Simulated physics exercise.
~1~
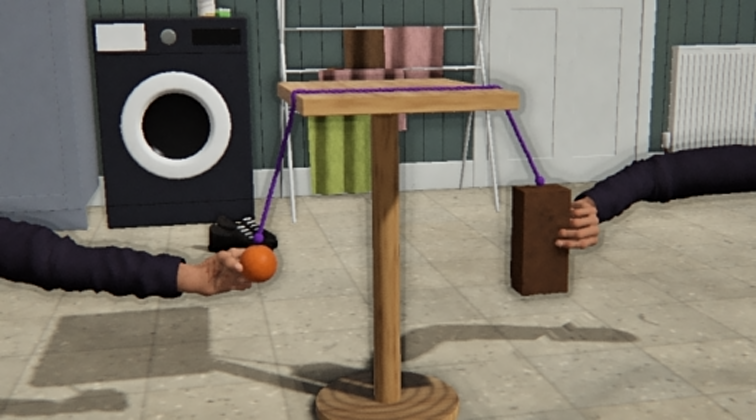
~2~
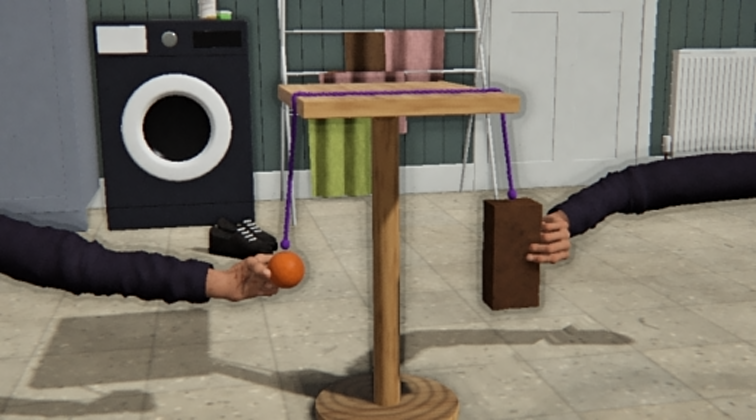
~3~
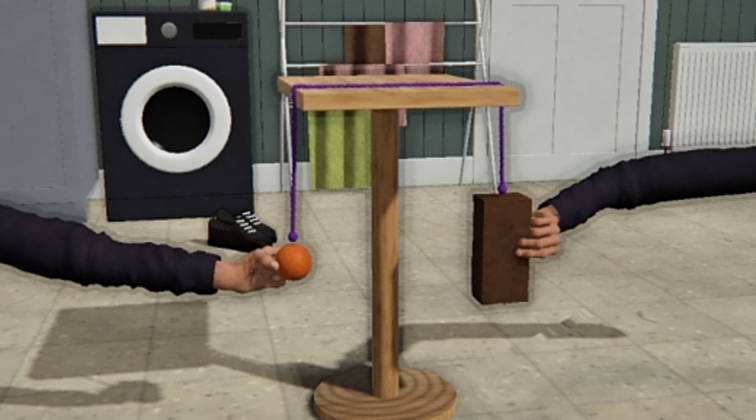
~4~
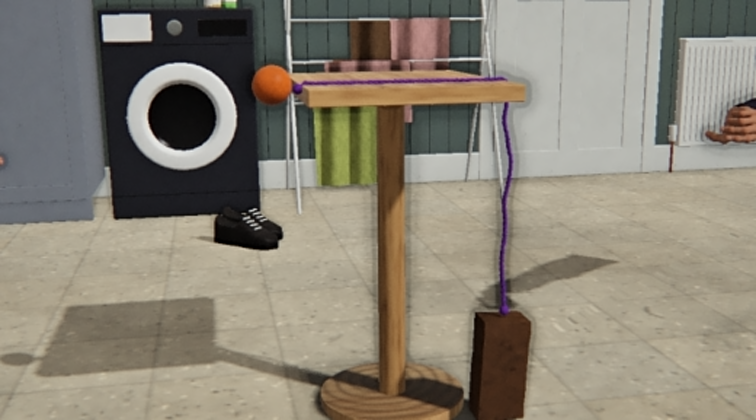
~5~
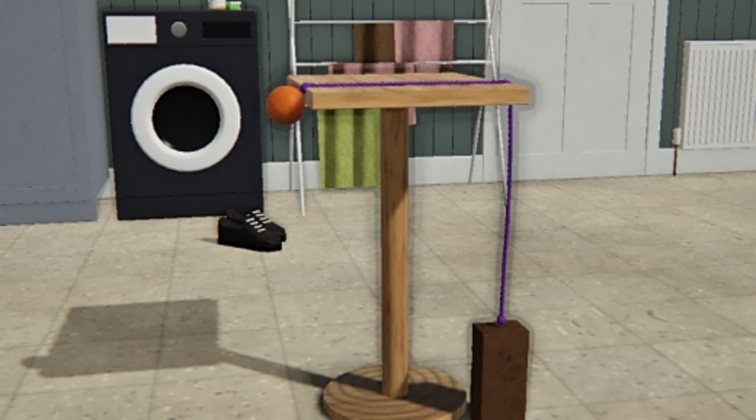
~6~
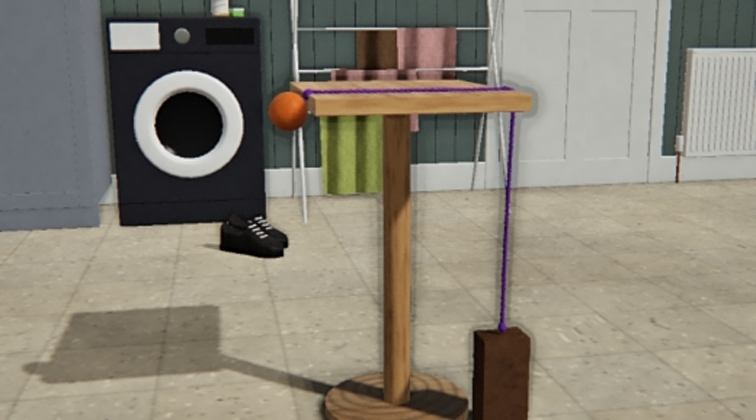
An orange ball and a brown block hung from a purple cord over a wooden stand until two hands let go, then the block dropped to the floor on the right, pulling the ball up to the left edge of the top.
